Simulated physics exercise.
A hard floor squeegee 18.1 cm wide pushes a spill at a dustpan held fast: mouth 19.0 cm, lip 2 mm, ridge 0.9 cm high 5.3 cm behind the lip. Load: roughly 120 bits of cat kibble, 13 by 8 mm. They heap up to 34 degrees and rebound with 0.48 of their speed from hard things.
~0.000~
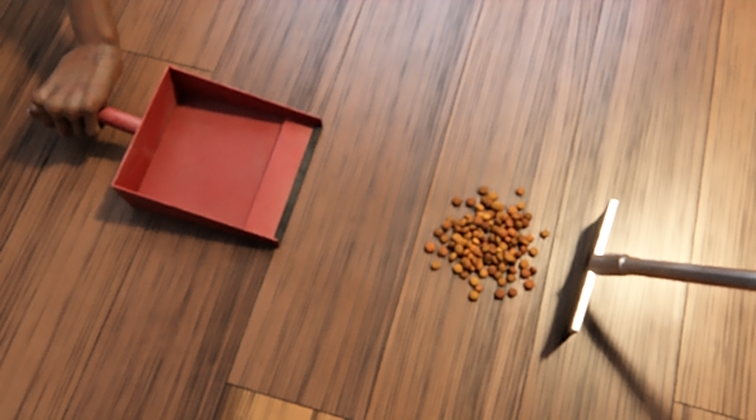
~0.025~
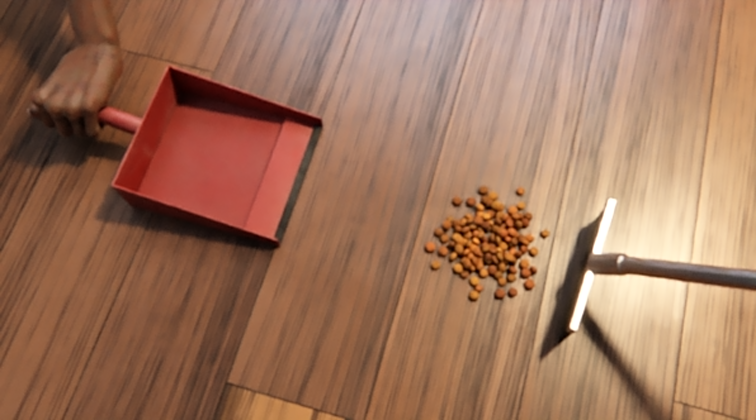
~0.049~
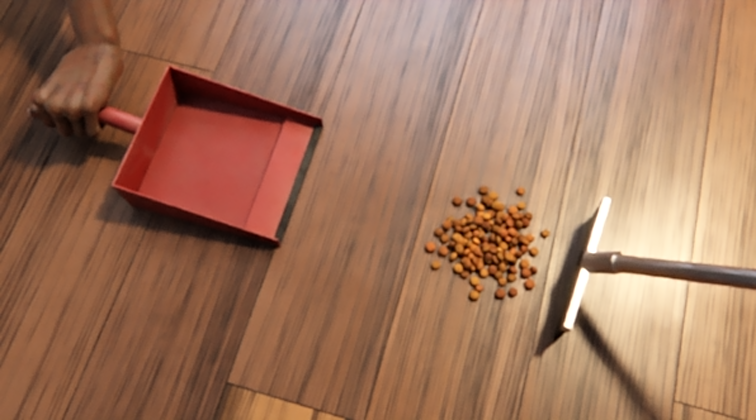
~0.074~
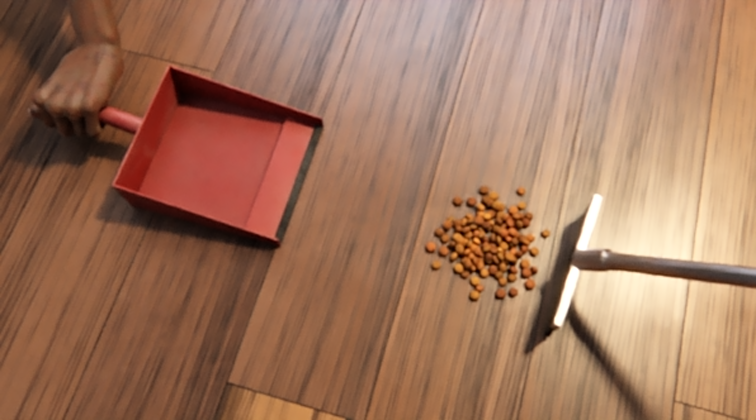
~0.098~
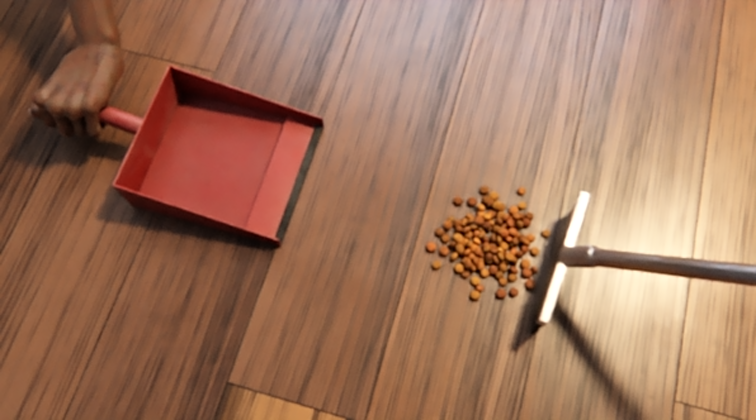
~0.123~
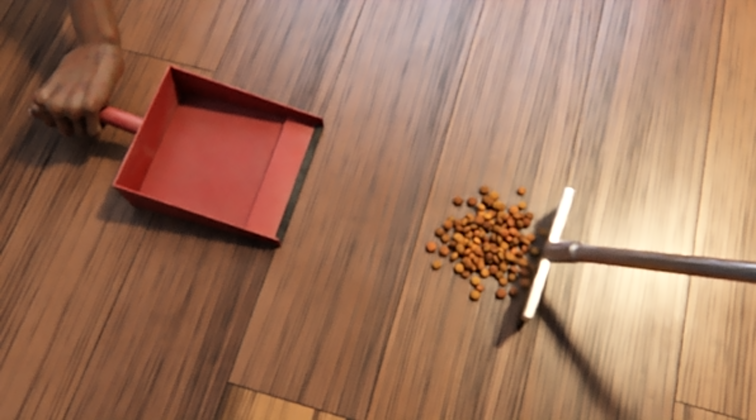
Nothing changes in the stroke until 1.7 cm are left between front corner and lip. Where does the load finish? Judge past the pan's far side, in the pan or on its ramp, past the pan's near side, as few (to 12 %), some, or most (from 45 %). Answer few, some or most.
Past the pan's far side: Few; in the pan or on its ramp: Some; past the pan's near side: Few.
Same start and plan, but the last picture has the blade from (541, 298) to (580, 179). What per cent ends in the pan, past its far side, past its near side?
Pan 5, far 45, near 5.
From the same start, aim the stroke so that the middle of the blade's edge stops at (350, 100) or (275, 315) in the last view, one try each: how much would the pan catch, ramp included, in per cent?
About 10 and 0 per cent.
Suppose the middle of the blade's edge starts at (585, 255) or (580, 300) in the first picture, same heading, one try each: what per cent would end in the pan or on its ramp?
About 40 and 30 per cent.
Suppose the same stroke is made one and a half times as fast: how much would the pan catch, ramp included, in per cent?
In that case some 50 per cent.
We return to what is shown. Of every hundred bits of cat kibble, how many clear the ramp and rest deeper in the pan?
Roughly 10 per cent.
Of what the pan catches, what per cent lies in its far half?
Some 30 per cent.
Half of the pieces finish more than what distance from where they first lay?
Roughly 28 cm.
After 0.32 s, middle of the blade 18 cm from the lip; 0 % over the lip, far side 0 %, near side 5 %.
After 0.45 s, middle of the blade 8 cm from the lip; 0 % over the lip, far side 5 %, near side 5 %.
After 0.72 s, middle of the blade 3 cm from the lip; 35 % over the lip, far side 10 %, near side 5 %.
By 1.3 s all is still; far side 5 %, pan 35 %, near side 5 %, in front of the lip or behind the blade 50 %.
